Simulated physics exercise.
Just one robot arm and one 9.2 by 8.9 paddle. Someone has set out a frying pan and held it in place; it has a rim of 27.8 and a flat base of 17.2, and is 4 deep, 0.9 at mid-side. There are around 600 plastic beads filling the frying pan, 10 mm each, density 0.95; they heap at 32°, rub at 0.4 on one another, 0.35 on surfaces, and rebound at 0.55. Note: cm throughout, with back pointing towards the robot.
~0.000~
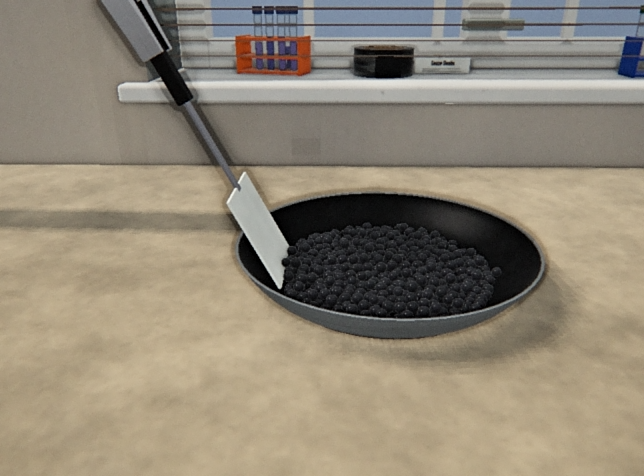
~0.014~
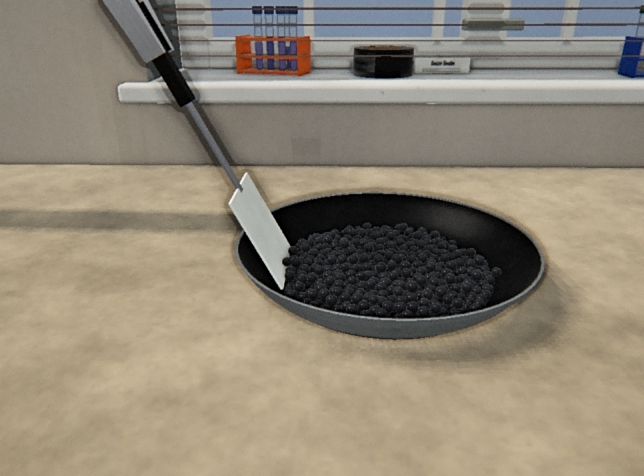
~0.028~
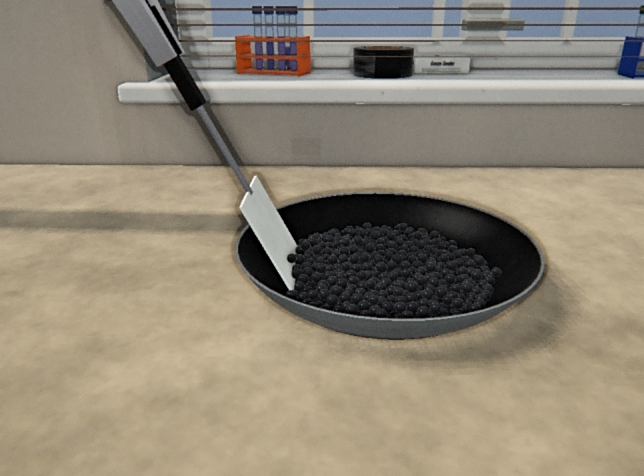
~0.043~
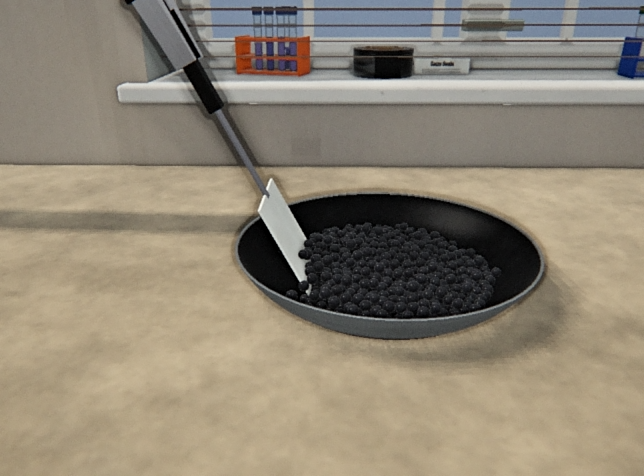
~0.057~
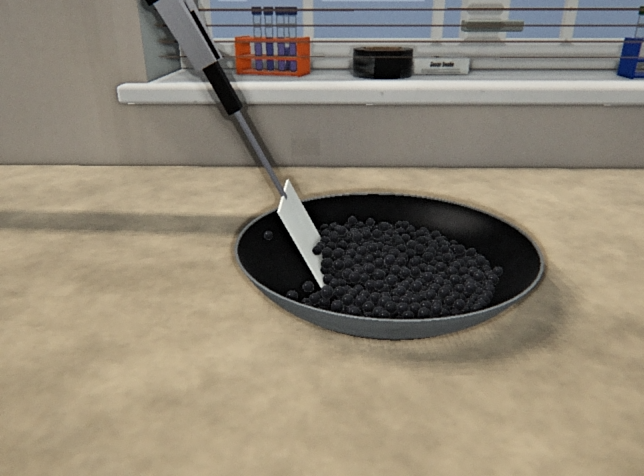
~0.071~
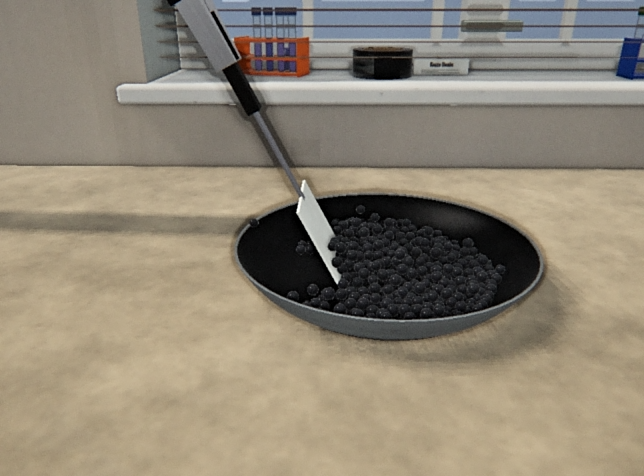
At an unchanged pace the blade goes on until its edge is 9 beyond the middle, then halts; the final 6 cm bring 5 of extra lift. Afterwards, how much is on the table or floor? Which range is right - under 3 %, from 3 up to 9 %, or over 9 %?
Right range: Over 9 %.
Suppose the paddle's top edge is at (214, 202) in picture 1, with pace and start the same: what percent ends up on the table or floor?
Some 20 per cent.
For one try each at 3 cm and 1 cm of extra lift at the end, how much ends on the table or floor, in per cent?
Try one gives about 20 in a hundred, try two about 25 in a hundred.
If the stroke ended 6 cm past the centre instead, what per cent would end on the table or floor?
That would be something like 10 in a hundred.
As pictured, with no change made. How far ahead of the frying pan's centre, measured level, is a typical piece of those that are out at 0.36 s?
The distance is about 28 cm.
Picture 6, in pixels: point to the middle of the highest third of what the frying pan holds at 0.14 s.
Centre: Roughly (438, 246) in the last picture.
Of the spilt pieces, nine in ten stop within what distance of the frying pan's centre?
Roughly 95 cm.
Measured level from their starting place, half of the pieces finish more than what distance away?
4 cm.
After 0.11 s, sloping 63°, highest piece 8 above the table; 598 in the frying pan, 1 on the blade or in flight.
After 0.14 s, sloping 63°, highest piece 9 above the table; 598 in the frying pan, 1 on the blade or in flight.
After 0.36 s, sloping 63°, highest piece 7 above the table; 485 in the frying pan, 105 on the table or floor, 9 on the blade or in flight.
After 1.41 s, sloping 63°, highest piece 3 above the table; 485 in the frying pan, 114 on the table or floor.
In the end, 485 in the frying pan, 114 on the table or floor. That is 19 % on the table or floor.
